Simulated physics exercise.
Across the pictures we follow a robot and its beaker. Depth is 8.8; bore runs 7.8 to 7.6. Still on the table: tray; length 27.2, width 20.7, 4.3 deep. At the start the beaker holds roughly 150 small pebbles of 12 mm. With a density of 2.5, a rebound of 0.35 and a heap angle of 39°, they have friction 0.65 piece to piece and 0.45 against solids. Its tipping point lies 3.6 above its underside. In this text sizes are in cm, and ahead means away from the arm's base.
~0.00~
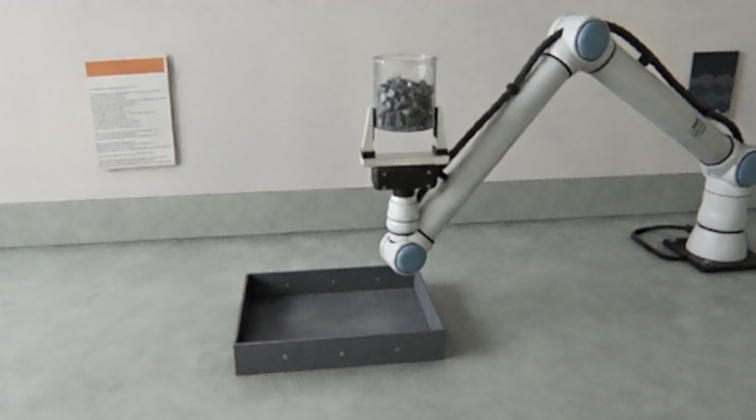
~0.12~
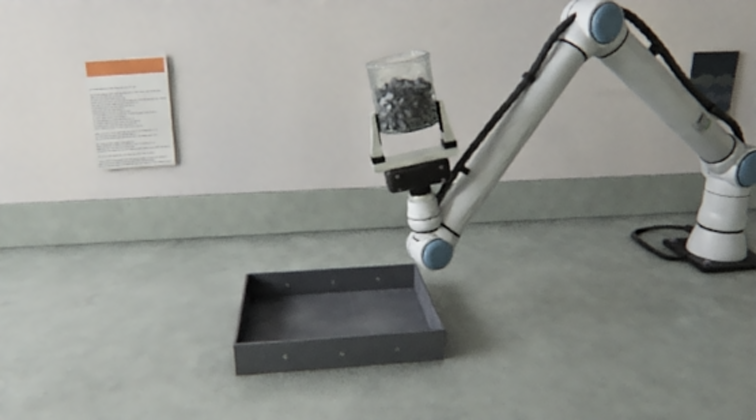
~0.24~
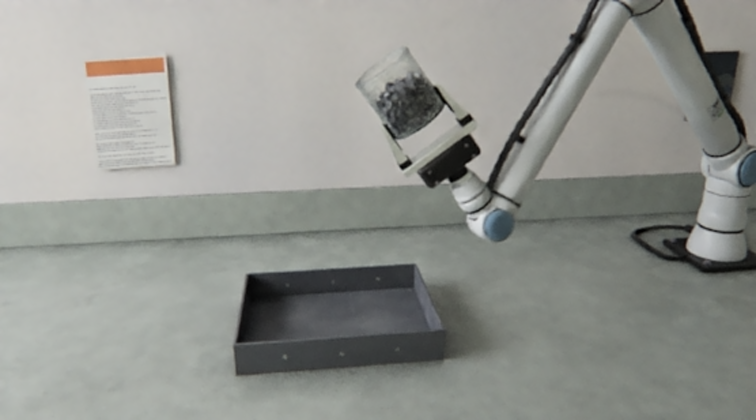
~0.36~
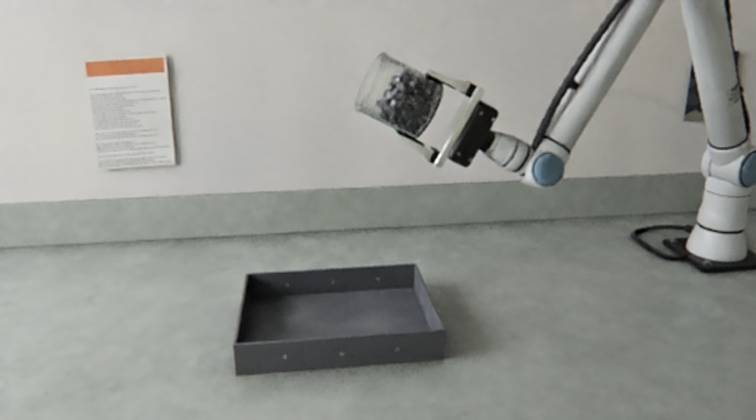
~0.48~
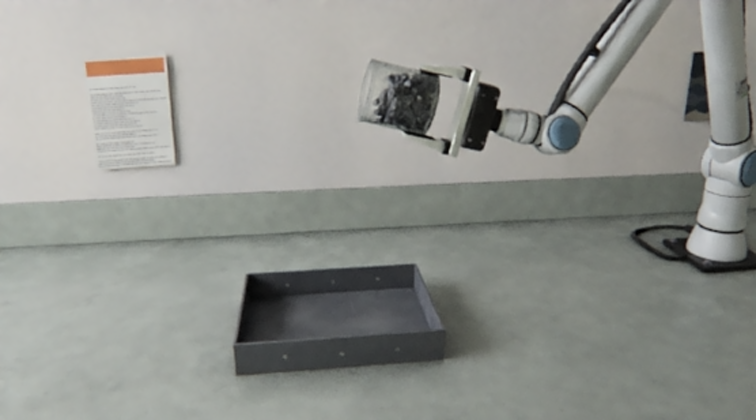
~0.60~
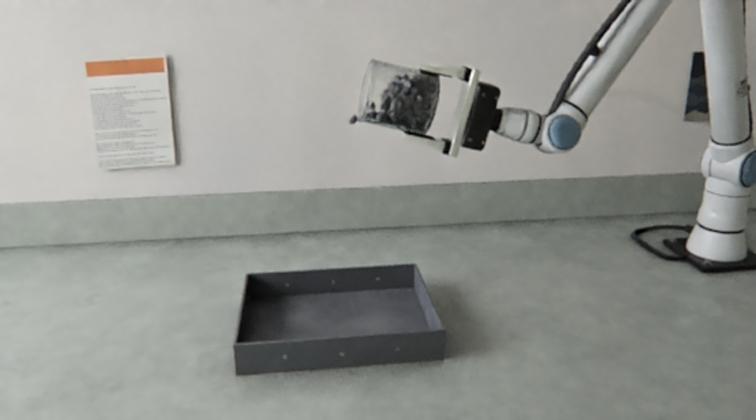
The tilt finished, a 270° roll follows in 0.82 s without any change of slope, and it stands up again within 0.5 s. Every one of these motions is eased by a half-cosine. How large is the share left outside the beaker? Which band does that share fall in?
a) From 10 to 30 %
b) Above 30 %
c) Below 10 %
Answer: C.
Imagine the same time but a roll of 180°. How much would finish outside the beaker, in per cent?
Then about 5 per cent.
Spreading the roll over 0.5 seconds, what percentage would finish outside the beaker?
I'd expect approximately 0 per cent then.
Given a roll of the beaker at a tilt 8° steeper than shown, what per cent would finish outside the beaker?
Estimate: Near 20 %.
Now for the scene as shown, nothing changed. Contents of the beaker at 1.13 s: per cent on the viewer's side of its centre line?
Front-half share of contents: Approx. 60 per cent.
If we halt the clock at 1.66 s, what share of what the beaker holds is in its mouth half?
About 35 percent.
By 1.13 s, tipped 76°, highest piece 37 above the table; 143 in the beaker, 1 in the tray, 2 in flight or on a rim.
By 1.66 s, tipped 41°, highest piece 37 above the table; 141 in the beaker, 4 in the tray, 1 in flight or on a rim.
By 2.12 s, upright, highest piece 39 above the table; 141 in the beaker, 5 in the tray.
By 2.82 s, upright, highest piece 38 above the table; 141 in the beaker, 5 in the tray.
Final count, 141 in the beaker, 5 in the tray. That is 3 % outside the beaker.
